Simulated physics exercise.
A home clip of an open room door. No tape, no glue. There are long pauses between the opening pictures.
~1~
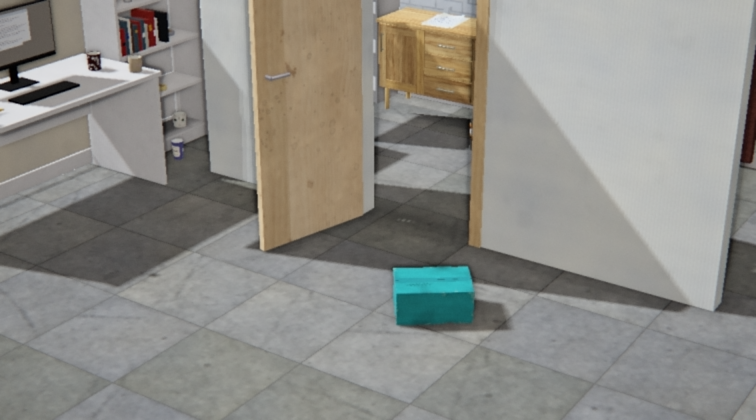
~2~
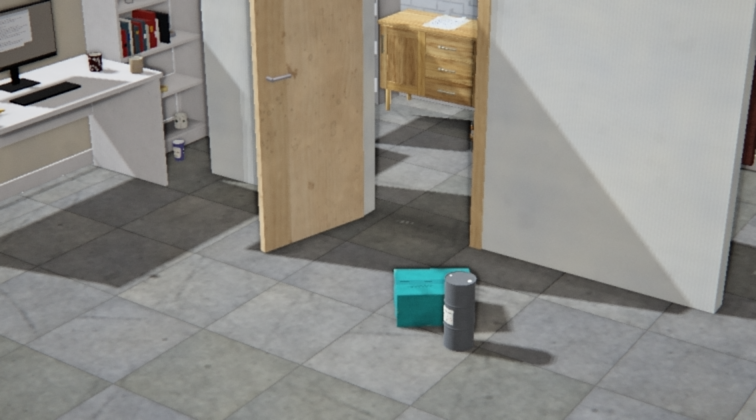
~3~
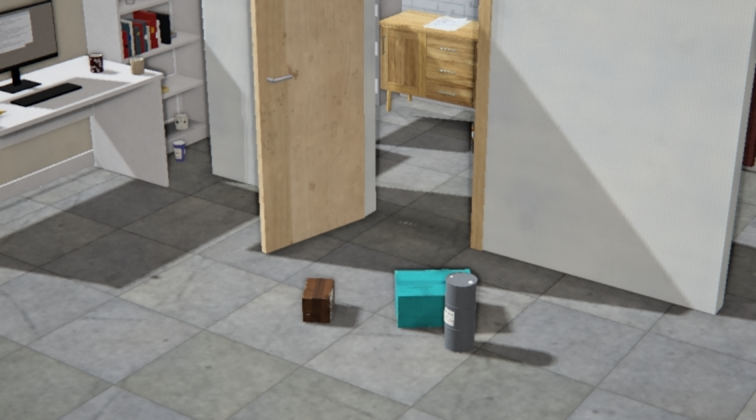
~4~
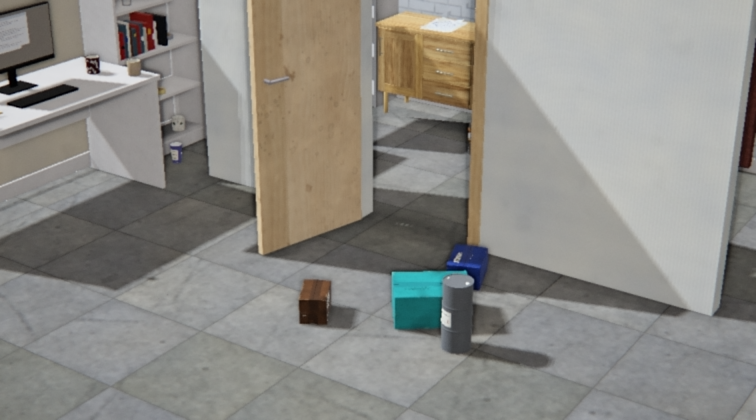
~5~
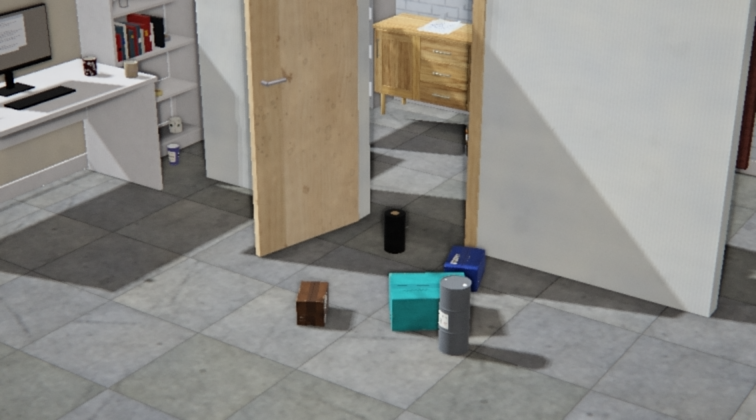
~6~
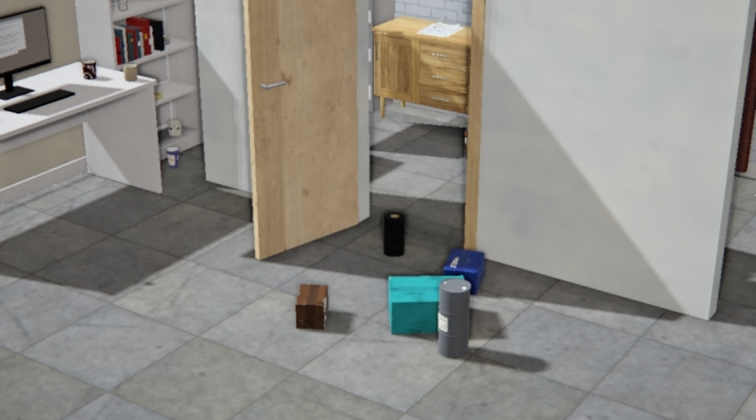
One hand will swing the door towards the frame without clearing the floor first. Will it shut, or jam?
In the end the door reaches the frame.
Then, 1.20 s later than the last frame, door 49° open.
Then, 1.70 s later than the last frame, door 20° open; black roll moved about its own width near (415, 230).
When it is over, door 0° open; moved from the start, black roll; the other 4 as before. End places, in pixels of the last picture, black roll near (439, 220).
